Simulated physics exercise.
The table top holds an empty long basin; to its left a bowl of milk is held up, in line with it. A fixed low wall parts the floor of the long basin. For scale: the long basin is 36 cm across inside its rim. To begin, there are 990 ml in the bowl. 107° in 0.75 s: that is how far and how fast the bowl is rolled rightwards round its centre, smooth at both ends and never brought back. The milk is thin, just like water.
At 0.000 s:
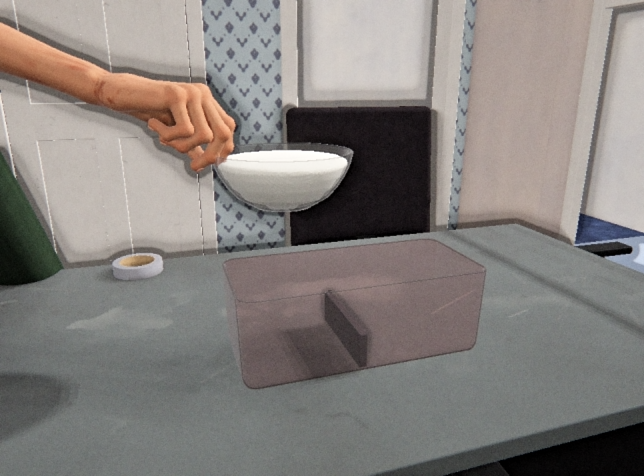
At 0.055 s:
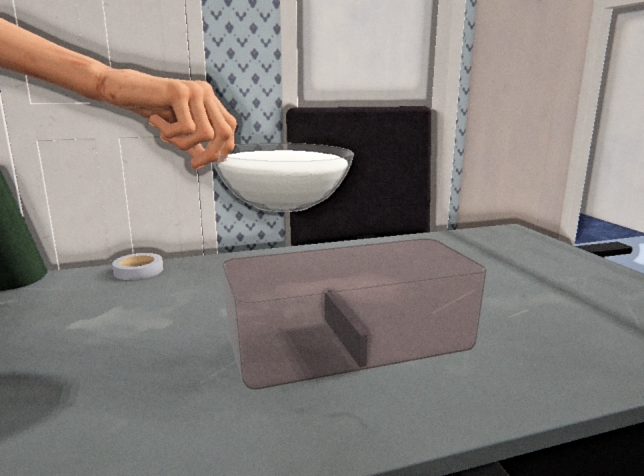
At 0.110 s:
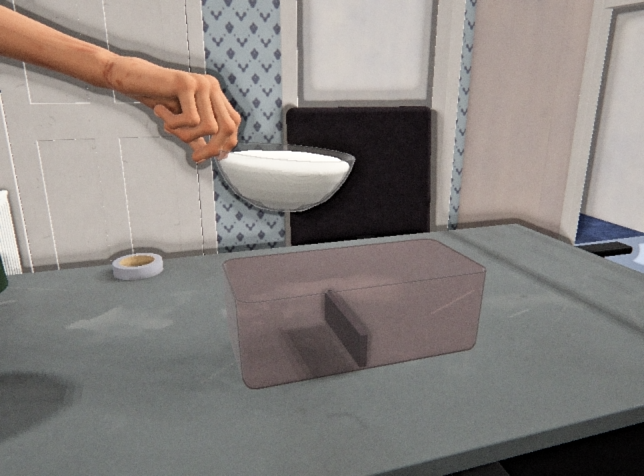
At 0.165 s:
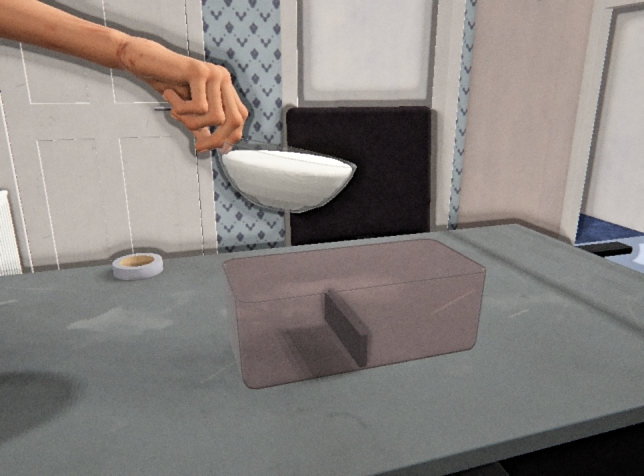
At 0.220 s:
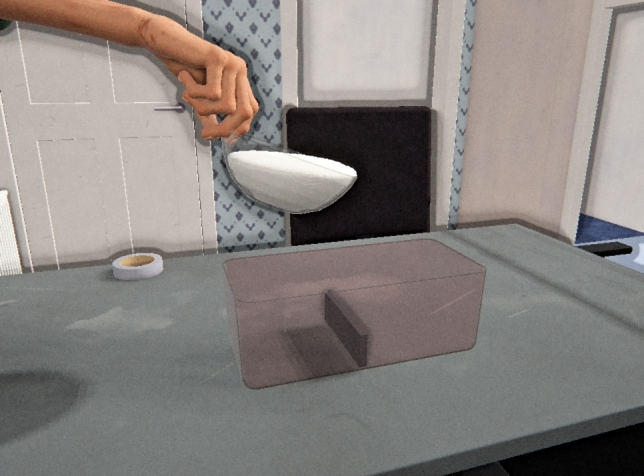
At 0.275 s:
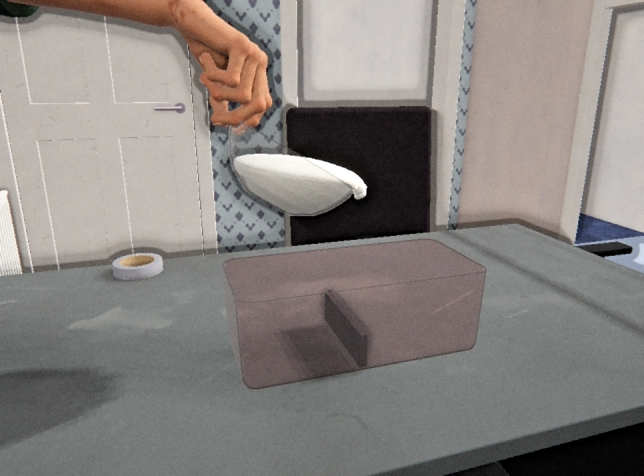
A hand held a white bowl of milk above an empty, see-through long basin on a grey table, then slowly tilted it rightwards until a little milk began coming over its right edge.
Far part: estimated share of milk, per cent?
82 per cent.
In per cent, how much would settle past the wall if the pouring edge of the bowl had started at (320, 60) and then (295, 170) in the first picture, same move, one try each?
It comes to 75 per cent, and then 25 per cent.
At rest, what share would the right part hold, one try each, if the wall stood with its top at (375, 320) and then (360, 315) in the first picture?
40 in a hundred, followed by 65 in a hundred.
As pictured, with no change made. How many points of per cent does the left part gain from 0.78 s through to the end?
Around 2 in a hundred.
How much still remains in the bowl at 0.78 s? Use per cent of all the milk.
Roughly 0 percent remains.
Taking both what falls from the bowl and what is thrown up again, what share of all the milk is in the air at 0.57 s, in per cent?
Roughly 24 percent.
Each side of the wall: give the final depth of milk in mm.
Left roughly 6 mm; right roughly 28 mm.
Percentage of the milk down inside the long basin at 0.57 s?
Roughly 70 per cent.
Then, 0.57 s in, the tilt is 92° and 6 per cent is still to pour, 0 is left of the wall and 70 right of it.
Then, 0.78 s in, the tilt is 107° and 0 per cent is still to pour, 14 is left of the wall and 81 right of it.
Then, 1.01 s in, the tilt is 107° and 0 per cent is still to pour, 16 is left of the wall and 82 right of it.
Then, 1.25 s in, the tilt is 107° and 0 per cent is still to pour, 16 is left of the wall and 82 right of it.
Finally, 16 per cent lies left of the wall, 82 right of it and 1 outside.
